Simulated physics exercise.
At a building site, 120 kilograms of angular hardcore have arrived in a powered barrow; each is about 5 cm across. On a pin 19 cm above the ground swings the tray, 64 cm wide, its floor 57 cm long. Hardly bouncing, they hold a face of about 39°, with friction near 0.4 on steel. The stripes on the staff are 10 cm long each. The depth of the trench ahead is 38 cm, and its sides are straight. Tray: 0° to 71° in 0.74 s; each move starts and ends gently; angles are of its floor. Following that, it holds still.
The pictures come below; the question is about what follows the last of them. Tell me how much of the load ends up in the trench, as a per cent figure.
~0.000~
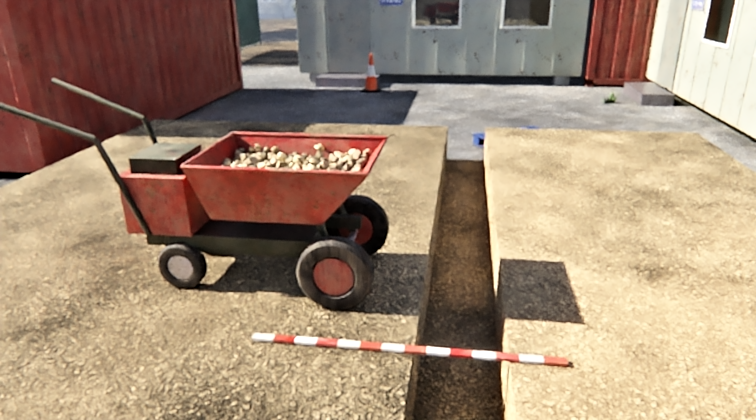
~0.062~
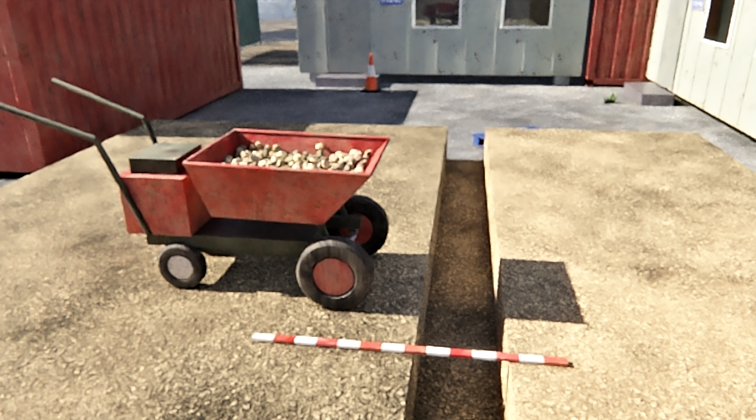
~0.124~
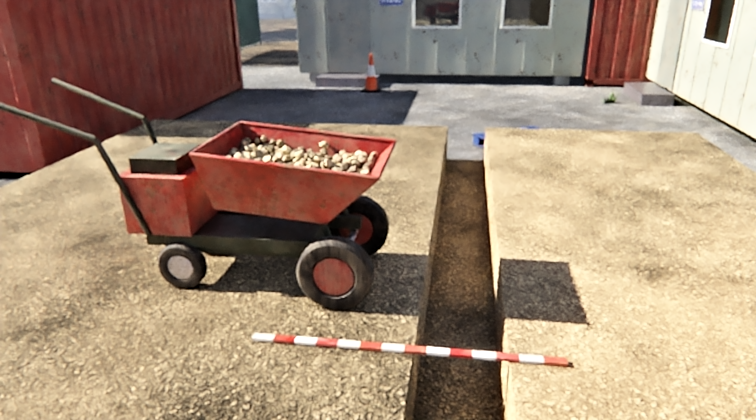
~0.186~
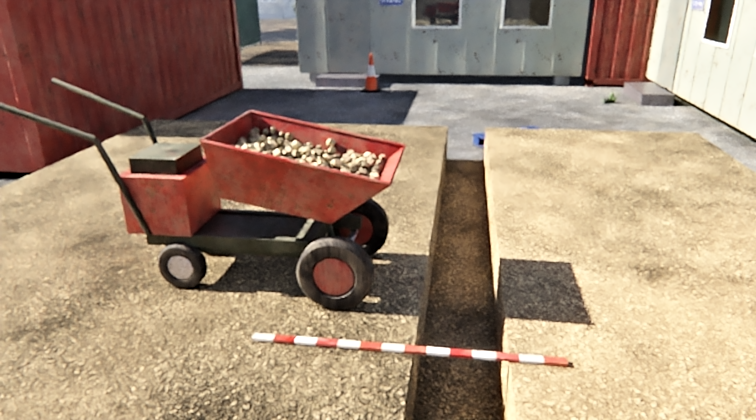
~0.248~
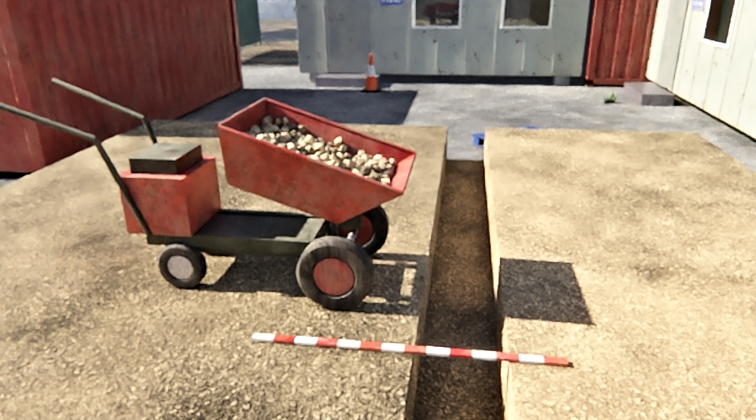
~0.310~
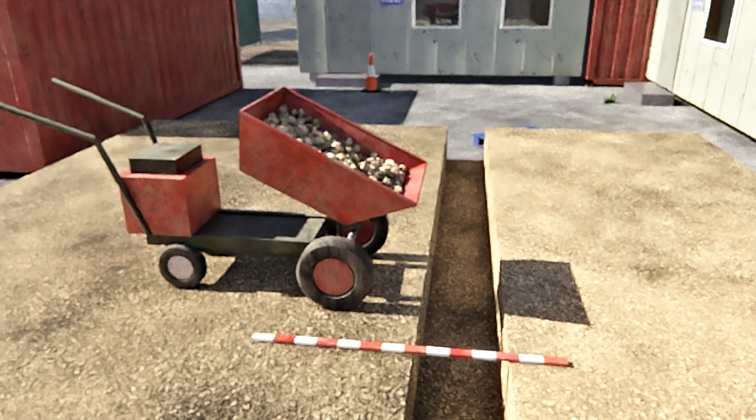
Some 72 per cent ends up in the trench.
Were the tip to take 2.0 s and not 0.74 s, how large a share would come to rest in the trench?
Something close to 95 per cent.
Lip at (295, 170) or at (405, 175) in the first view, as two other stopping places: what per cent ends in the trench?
Roughly 75 percent for the first, and 35 percent for the second.
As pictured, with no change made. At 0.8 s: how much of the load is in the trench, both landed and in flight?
Something like 25 in a hundred.
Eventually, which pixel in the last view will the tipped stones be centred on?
In the last view, about (484, 331).
After 0.6 s the floor is at 59°; 100 % in the tray; the foremost stones are at (436, 229).
After 0.8 s the floor is at 71°; 74 % in the tray, 24 % in the trench, 2 % past the trench; the foremost stones are at (517, 289).
After 1.2 s the floor is at 71°; 22 % in the tray, 49 % in the trench, 29 % past the trench; the foremost stones are at (639, 309).
After 3.1 s the floor is at 71°; 0 % in the tray, 72 % in the trench, 28 % past the trench; the foremost stones are at (688, 295).
